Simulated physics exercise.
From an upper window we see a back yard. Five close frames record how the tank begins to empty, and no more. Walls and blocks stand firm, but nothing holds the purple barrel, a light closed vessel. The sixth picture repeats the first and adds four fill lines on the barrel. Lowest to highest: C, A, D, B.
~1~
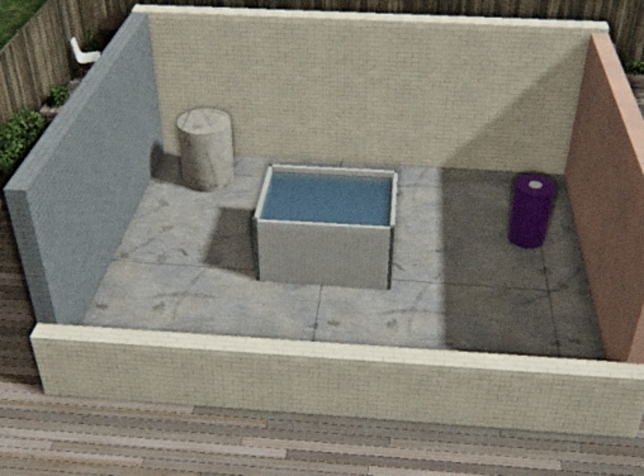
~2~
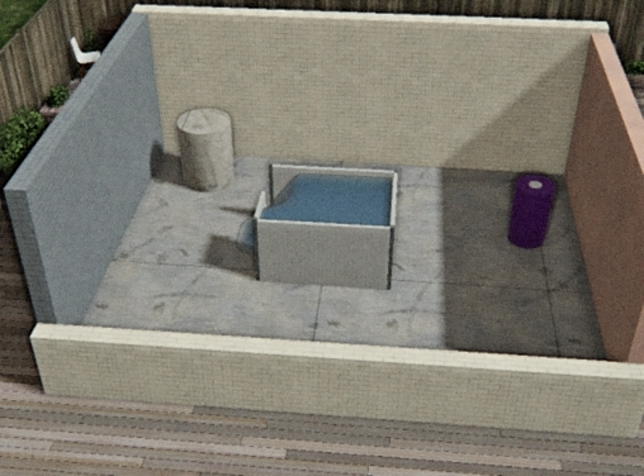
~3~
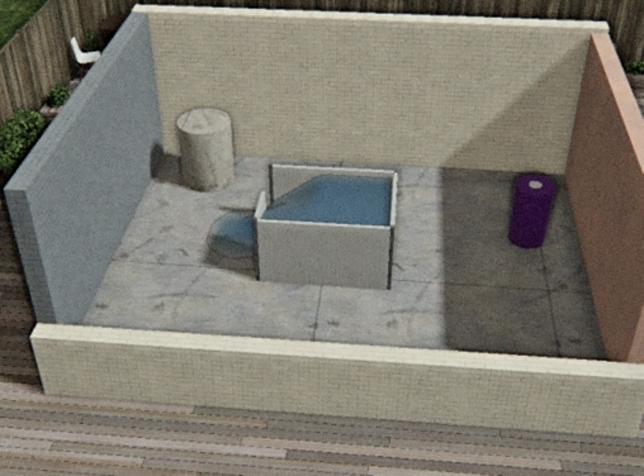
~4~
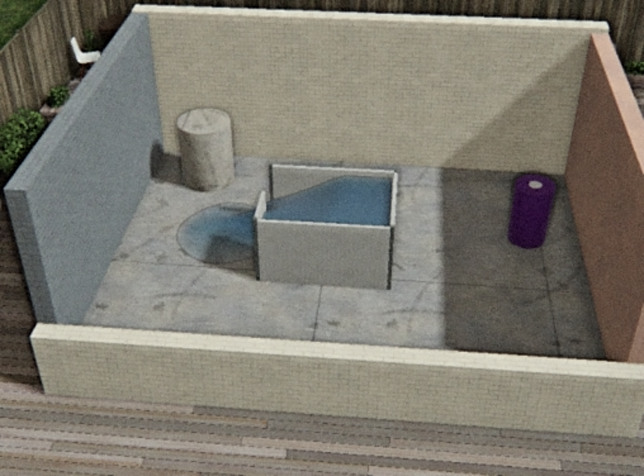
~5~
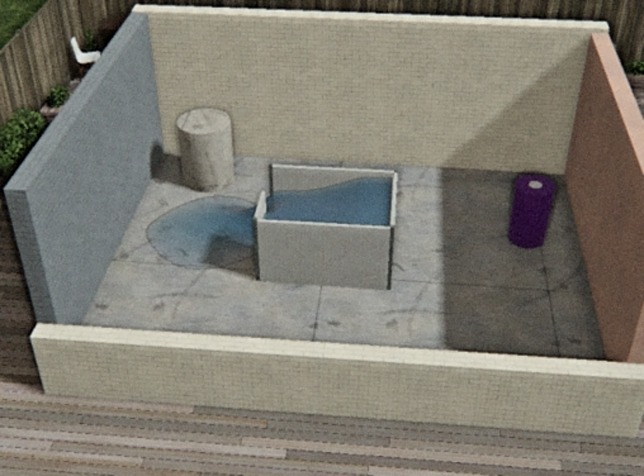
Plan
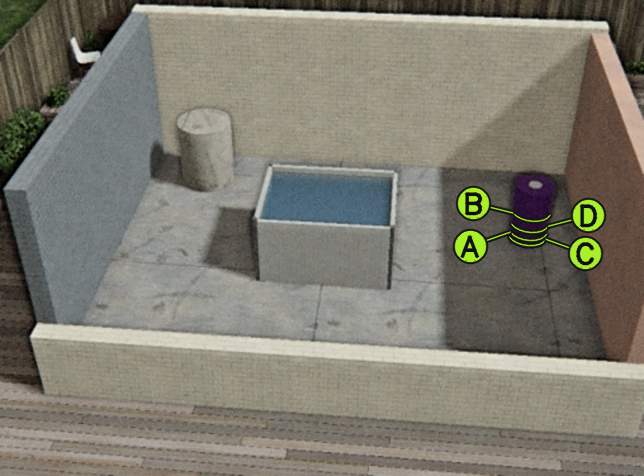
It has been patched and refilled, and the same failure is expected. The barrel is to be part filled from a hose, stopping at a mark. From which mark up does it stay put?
Take C.
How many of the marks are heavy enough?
All of them.
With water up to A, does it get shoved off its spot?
No, not at all.
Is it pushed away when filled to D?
No, that is safe.
In lime, A at (529, 240); B at (532, 221); C at (528, 245); D at (530, 232); from the bottom up C, A, D, B.
With A, it does not move.
With B, it does not move.
With C, it does not move.
With D, it does not move.
